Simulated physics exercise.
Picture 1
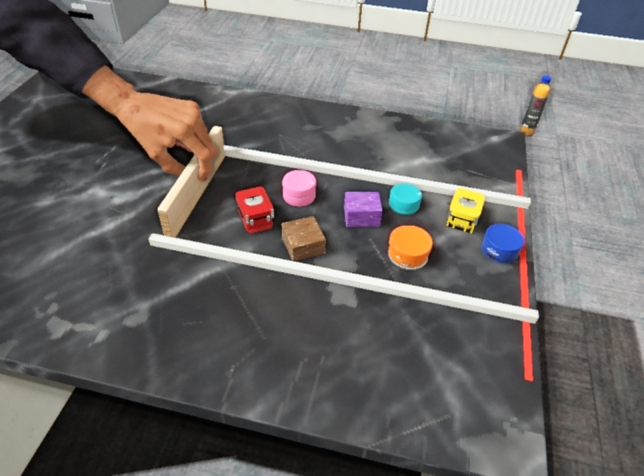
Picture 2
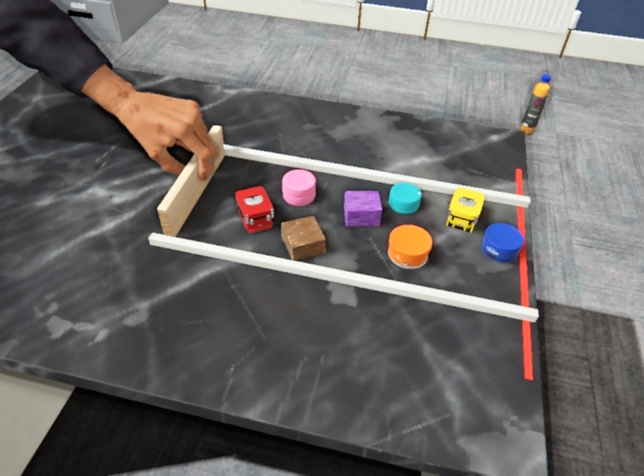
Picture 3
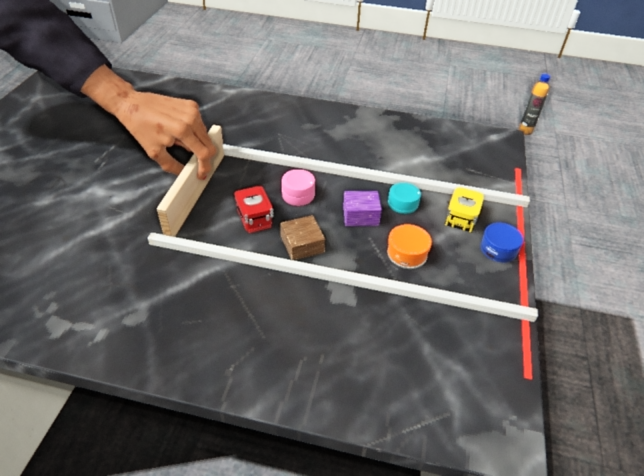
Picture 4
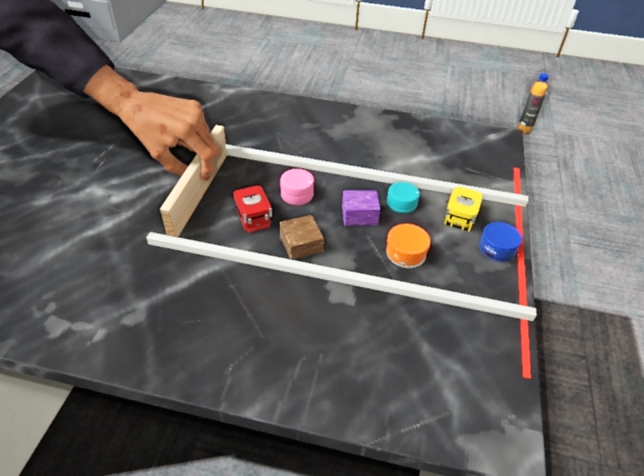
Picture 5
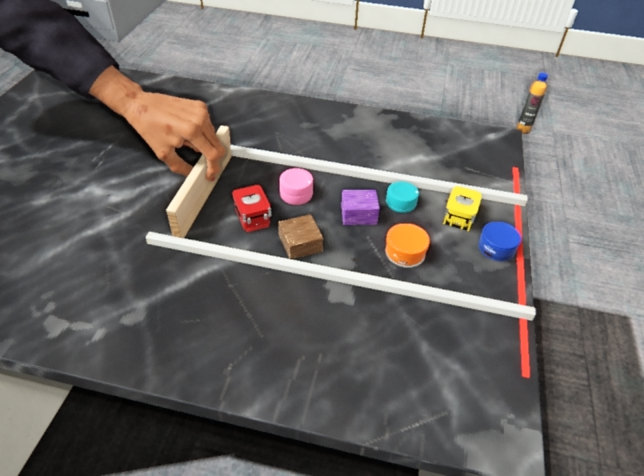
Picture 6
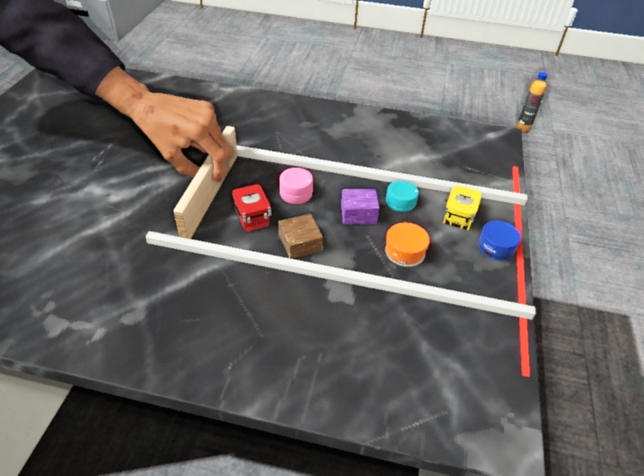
On a dark marbled tabletop, a hand slides a wooden board slightly right between white rails toward small colourful objects, which stay still.
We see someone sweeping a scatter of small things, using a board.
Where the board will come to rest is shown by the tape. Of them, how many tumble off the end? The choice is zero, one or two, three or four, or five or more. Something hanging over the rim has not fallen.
The loss over the edge is five or beyond.
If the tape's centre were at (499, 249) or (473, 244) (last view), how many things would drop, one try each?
In order, 4 then 1.
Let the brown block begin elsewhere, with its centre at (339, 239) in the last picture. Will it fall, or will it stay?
In that spot, it plunges.
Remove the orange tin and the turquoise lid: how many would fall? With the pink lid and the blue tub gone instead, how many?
Going first to second: 6 and 6.
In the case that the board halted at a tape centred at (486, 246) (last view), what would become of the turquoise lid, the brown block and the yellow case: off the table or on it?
Note: Turquoise lid remains; brown block remains; yellow case drops down.
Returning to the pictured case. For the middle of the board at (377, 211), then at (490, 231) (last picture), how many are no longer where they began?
The count reaches 6 first and 8 second.
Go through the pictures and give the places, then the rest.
In the first frame, blue tub (502, 244); yellow case (465, 211); orange tin (410, 248); board (195, 180); tape (523, 256).
In the second frame, yellow case (465, 210); brown block (303, 238).
In the third frame, orange tin (409, 247); purple block (362, 208).
In the fourth frame, blue tub (500, 242); red case (253, 209).
In the fifth frame, yellow case (462, 208); pink lid (296, 186).
In the sixth frame, blue tub (499, 240); yellow case (462, 207); orange tin (407, 245); board (209, 180); tape (520, 252).
A little later, none off yet; blue tub at rest near (499, 240); yellow case at rest near (462, 207); orange tin at rest near (407, 245).
Next, none off yet; blue tub at rest near (499, 240); yellow case at rest near (462, 207); orange tin shifted a little near (429, 246).
Later still, none off yet; blue tub tilted a little near (549, 257); yellow case shifted about its own width near (510, 208); orange tin shifted well along near (513, 262).
When it is over, the number that fall off is five or more; down, red case, pink lid, brown block, purple block, turquoise lid, orange tin, yellow case and blue tub.
